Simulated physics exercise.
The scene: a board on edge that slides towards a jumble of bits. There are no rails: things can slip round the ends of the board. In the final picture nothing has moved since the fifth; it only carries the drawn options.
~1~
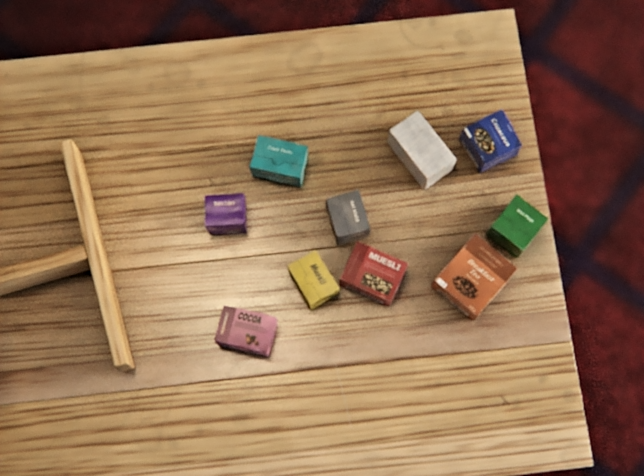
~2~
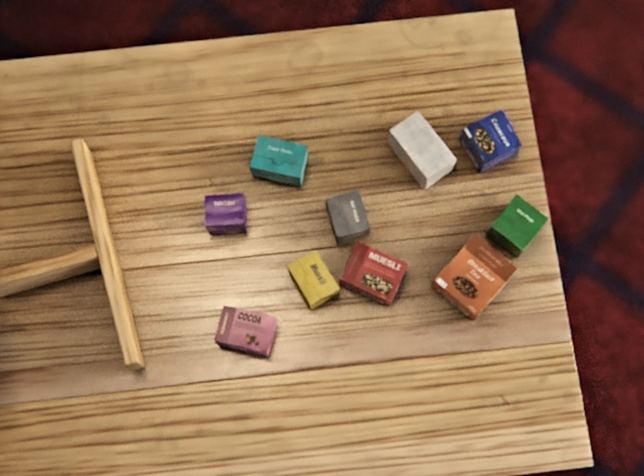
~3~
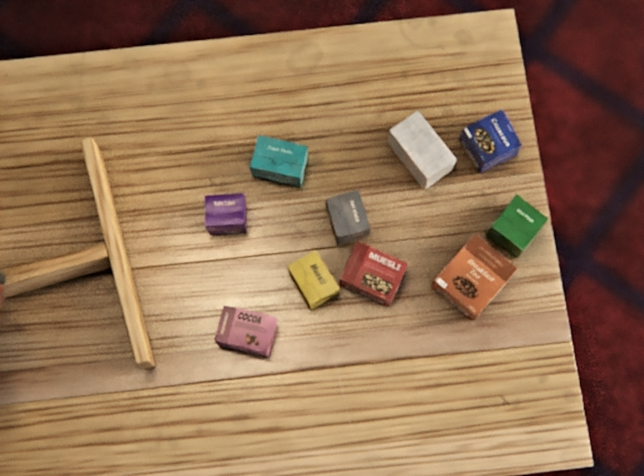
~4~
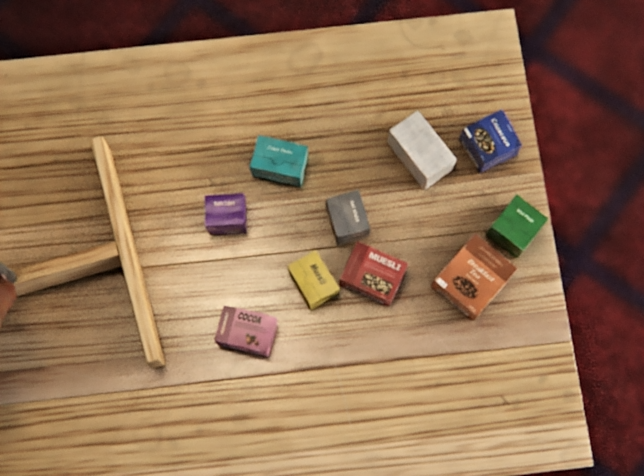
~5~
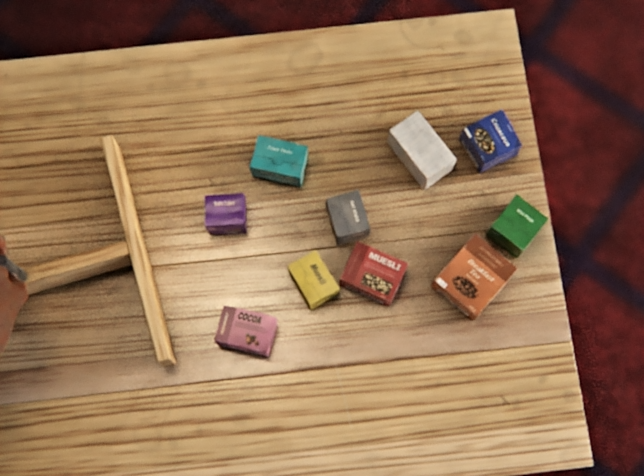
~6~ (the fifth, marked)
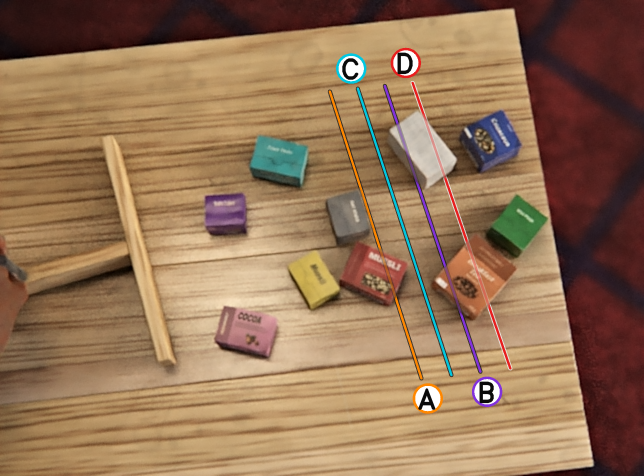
A hand slowly pushing a T-shaped wooden tool rightward across a wooden tabletop, with small colourful boxes lying still.
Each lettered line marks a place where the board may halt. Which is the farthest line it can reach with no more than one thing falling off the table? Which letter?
It should halt at B.
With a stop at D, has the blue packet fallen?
By then, yes.
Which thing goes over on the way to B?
The green box.
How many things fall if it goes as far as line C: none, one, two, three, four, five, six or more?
The count is none.
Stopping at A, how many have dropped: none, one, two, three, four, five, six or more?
The count is none.
On the copy, A at (374, 230); B at (431, 224); C at (403, 227); D at (460, 221).
On B. First, board (242, 233); red box (383, 267); pink packet (300, 310).
Then, board (348, 222); orange packet (487, 282); red box (436, 243).
Finally, board (430, 213); green box over the edge; blue packet (533, 123); one fallen.
By contrast, A is within the limit but short; C is within the limit but short; D drops three.
